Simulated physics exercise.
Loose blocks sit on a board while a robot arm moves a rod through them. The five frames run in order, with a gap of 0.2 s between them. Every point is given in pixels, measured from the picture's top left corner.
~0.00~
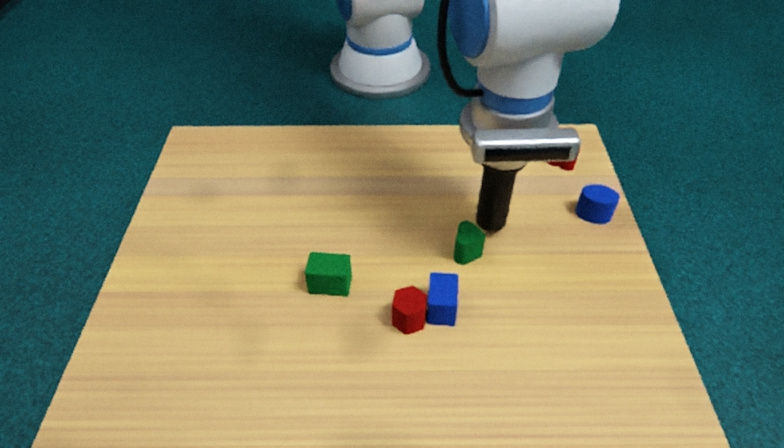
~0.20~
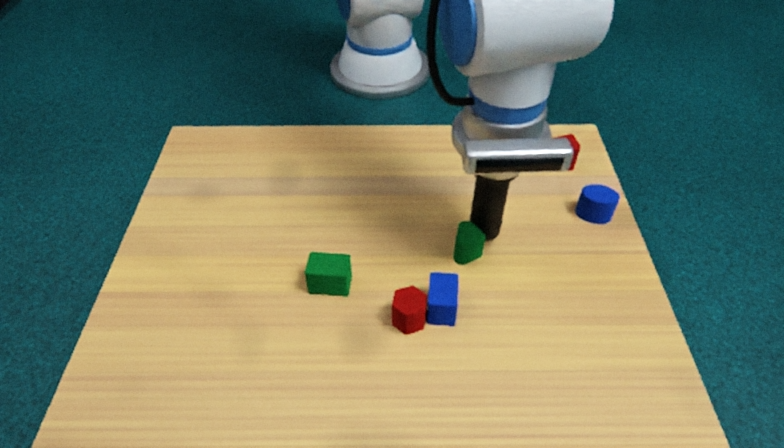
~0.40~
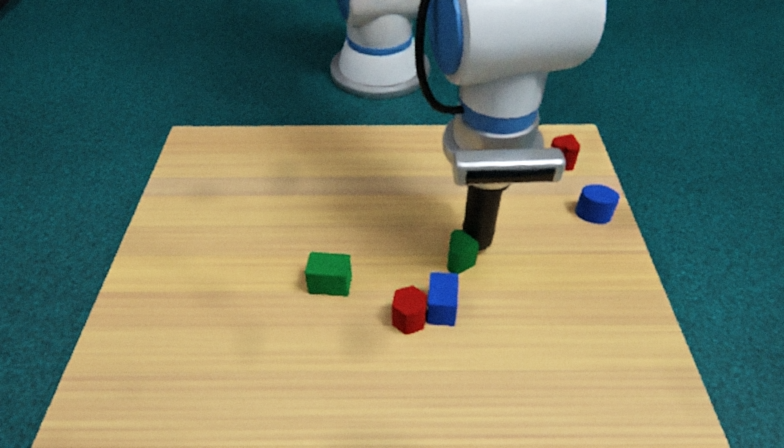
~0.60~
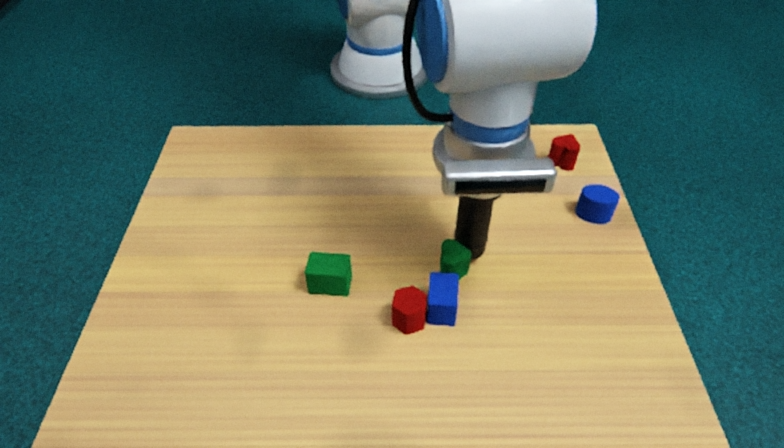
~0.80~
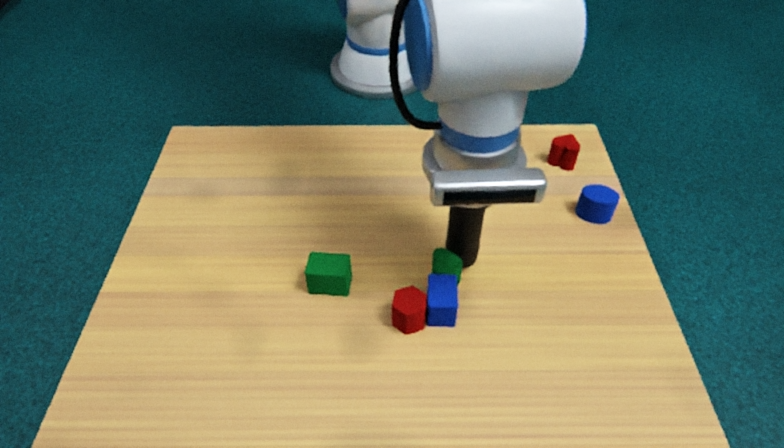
We see a robot arm above a wooden board of colored blocks, lowering its black rod toward the viewer and slightly left, pushing a small green block up close behind a blue block while the other blocks stay still.
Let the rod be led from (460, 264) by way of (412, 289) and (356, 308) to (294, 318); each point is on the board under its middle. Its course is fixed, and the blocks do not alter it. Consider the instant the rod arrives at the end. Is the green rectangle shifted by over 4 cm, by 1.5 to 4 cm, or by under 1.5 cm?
Verdict: Less than 1.5 cm.
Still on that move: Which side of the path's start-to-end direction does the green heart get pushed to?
So, looking from the first point of the path to the last, the green heart moves leftwards.
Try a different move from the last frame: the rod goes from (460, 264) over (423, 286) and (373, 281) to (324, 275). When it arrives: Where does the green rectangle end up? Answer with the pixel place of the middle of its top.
Put as a pixel place, it's (285, 268).
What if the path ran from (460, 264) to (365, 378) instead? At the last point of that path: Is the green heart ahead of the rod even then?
My answer is no.
What follows on the original path. One third of the way, rod (412, 282); red hexagonal block (402, 314), turned 45° anticlockwise; blue rectangle (442, 295), turned 20° anticlockwise; green heart (392, 287).
Two thirds of the way, rod (355, 301); red hexagonal block (401, 315), turned 55° anticlockwise; blue rectangle (442, 295), turned 20° anticlockwise; green heart (348, 314), turned 45° anticlockwise.
At the end, rod (293, 311); green rectangle (324, 262); red hexagonal block (401, 315), turned 55° anticlockwise; blue rectangle (442, 295), turned 20° anticlockwise; green heart (346, 316), turned 55° anticlockwise.
